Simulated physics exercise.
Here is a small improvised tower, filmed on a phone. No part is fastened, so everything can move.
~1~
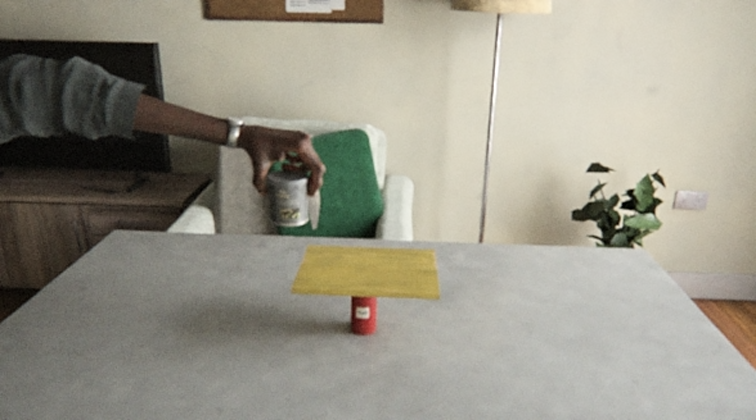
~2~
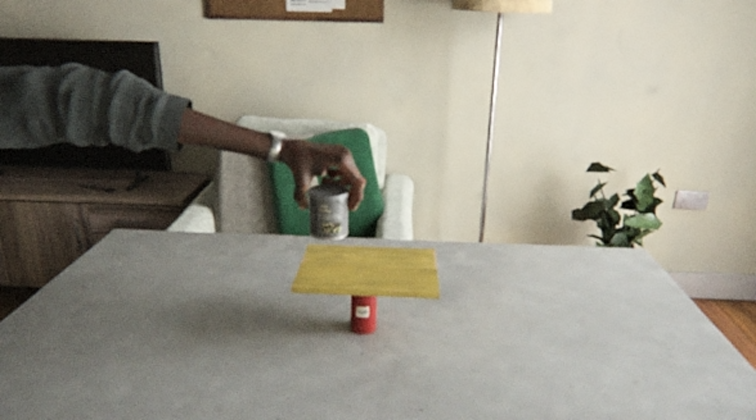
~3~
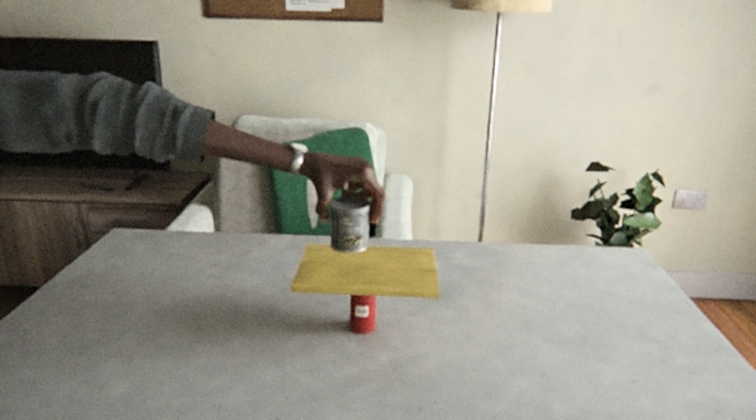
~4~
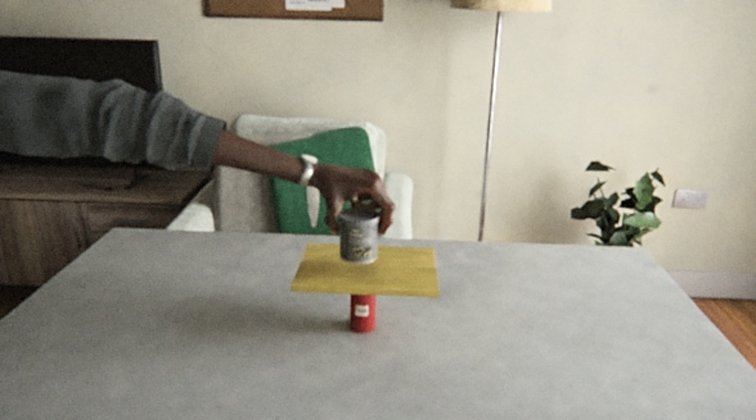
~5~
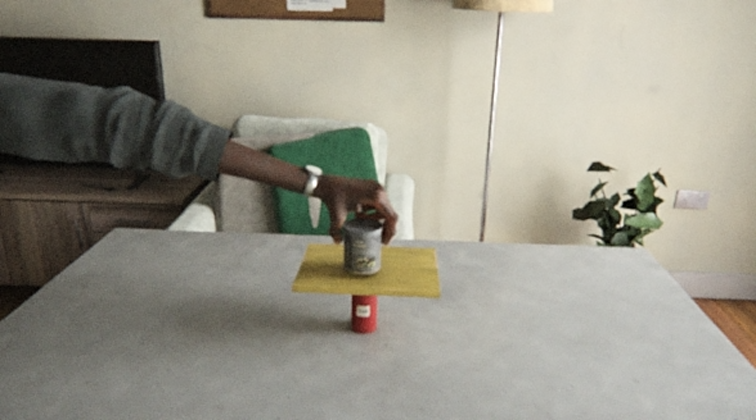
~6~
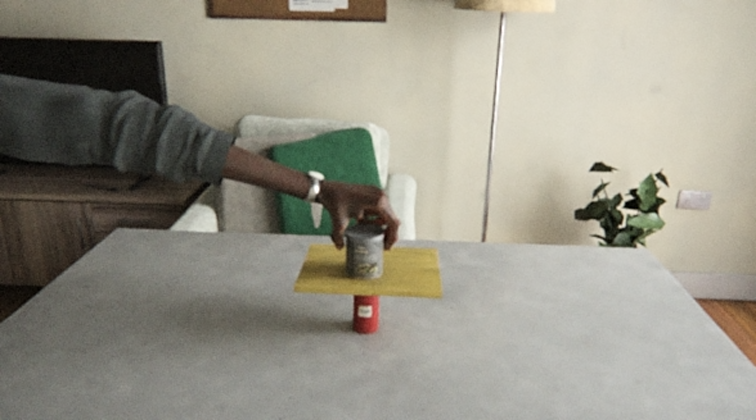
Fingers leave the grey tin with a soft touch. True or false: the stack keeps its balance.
True.
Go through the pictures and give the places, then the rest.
The first frame shows on its way; grey tin (288, 198); red shaker (364, 301).
The second frame shows on its way; grey tin (329, 211); red shaker (364, 301).
The third frame shows on its way; grey tin (350, 224); red shaker (363, 300).
The fourth frame shows on its way; grey tin (359, 236); red shaker (363, 299).
The fifth frame shows on its way; grey tin (363, 246); red shaker (364, 300).
The sixth frame shows in place under the hand; grey tin (364, 252); red shaker (366, 300).
Then, 0.20 s on from there, no change.
Then, 0.40 s on from there, grey tin resting near (364, 252).
In the end, all 3 unmoved. At the end, from the last picture's camera, grey tin near (364, 252). The stack keeps its balance.
